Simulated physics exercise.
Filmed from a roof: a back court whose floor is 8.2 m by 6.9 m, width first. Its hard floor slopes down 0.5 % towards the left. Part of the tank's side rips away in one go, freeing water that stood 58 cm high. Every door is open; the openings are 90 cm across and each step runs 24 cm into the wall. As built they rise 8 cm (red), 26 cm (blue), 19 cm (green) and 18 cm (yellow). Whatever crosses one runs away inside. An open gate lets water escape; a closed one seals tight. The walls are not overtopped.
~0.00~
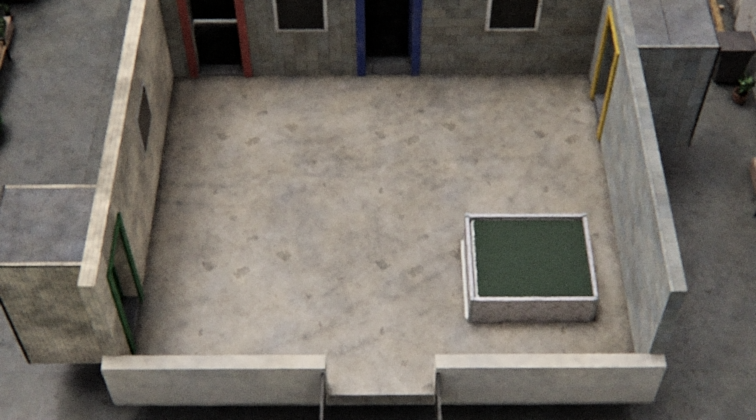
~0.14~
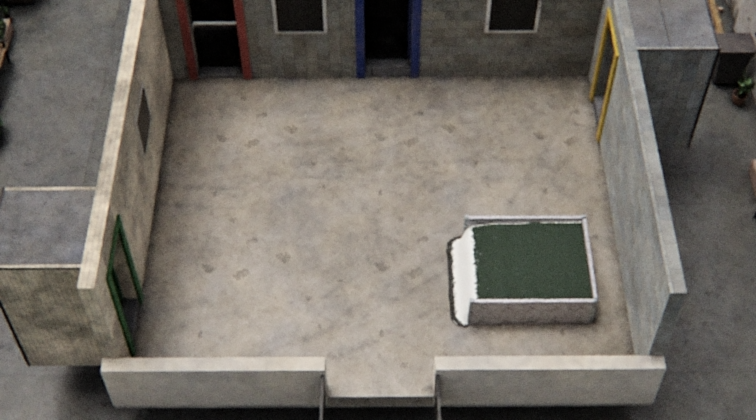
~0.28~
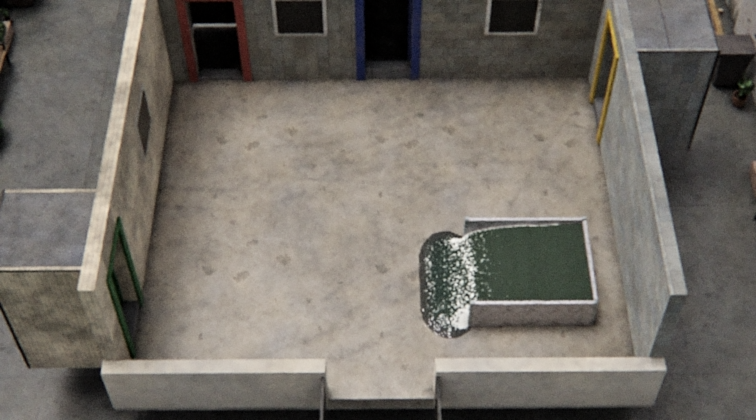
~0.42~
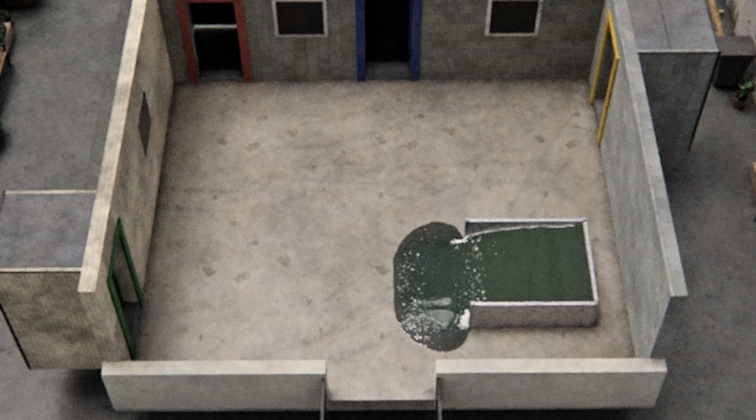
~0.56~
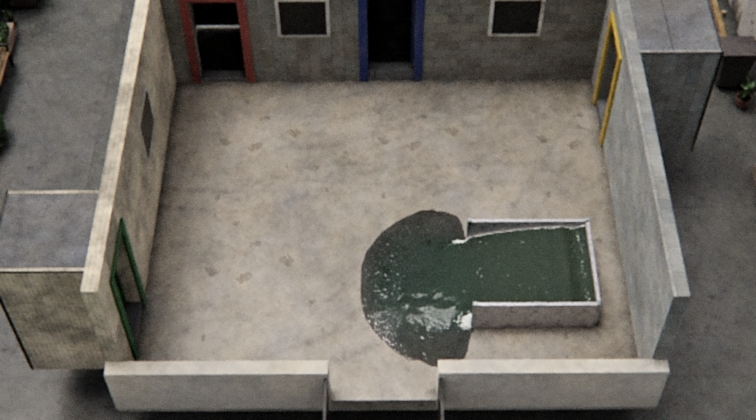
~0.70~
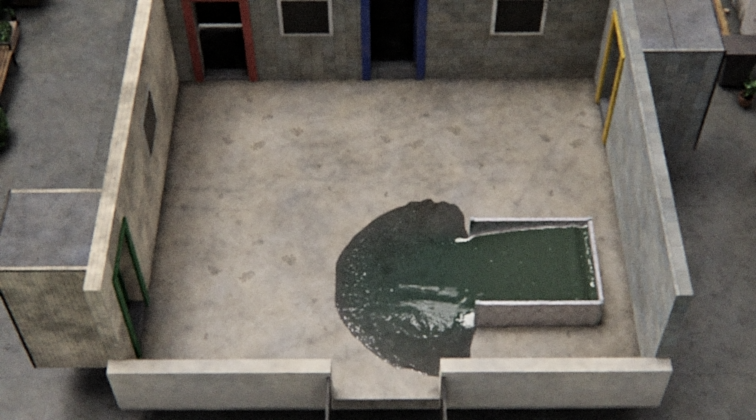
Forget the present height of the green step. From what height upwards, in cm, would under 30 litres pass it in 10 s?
Some 14.5 cm above the ground.
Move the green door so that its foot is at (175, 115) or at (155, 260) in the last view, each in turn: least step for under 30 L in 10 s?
About 6.0 and 12.0 cm.
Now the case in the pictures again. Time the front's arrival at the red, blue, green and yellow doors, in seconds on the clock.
Arrival: Red 4.0 s, blue 7.0 s, green 2.0 s, yellow not in the 10 s.
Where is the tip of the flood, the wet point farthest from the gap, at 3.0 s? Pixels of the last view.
Around (168, 158).
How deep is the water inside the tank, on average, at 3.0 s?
About 12 cm.
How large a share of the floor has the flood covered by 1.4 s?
Near 30 per cent is wet.
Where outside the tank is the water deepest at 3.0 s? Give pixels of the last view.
Around (135, 387).
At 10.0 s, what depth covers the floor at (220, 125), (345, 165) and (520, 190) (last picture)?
Roughly 8, 4 and 0 cm, in turn.
After 1.4 s water covers 30 % of the floor, deepest (24 cm) near (466, 301); it has not reached the green door.
After 3.0 s water covers 50 % of the floor, deepest (31 cm) near (135, 387); 19 cm at the green door, 0 litres in over its 19 cm step.
After 10.0 s water covers 75 % of the floor, deepest (8 cm) near (175, 116); 5 cm at the green door, 6 litres in over its 19 cm step.
At the green door as built, the water arrived by 2.0 s and peaked near 23 cm at 3.6 s.
Run again over the same 10 s with other heights there, 57 litres in over 12 cm, 19 litres over 16 cm. The limit of 30 litres is kept from about 14.5 cm up.
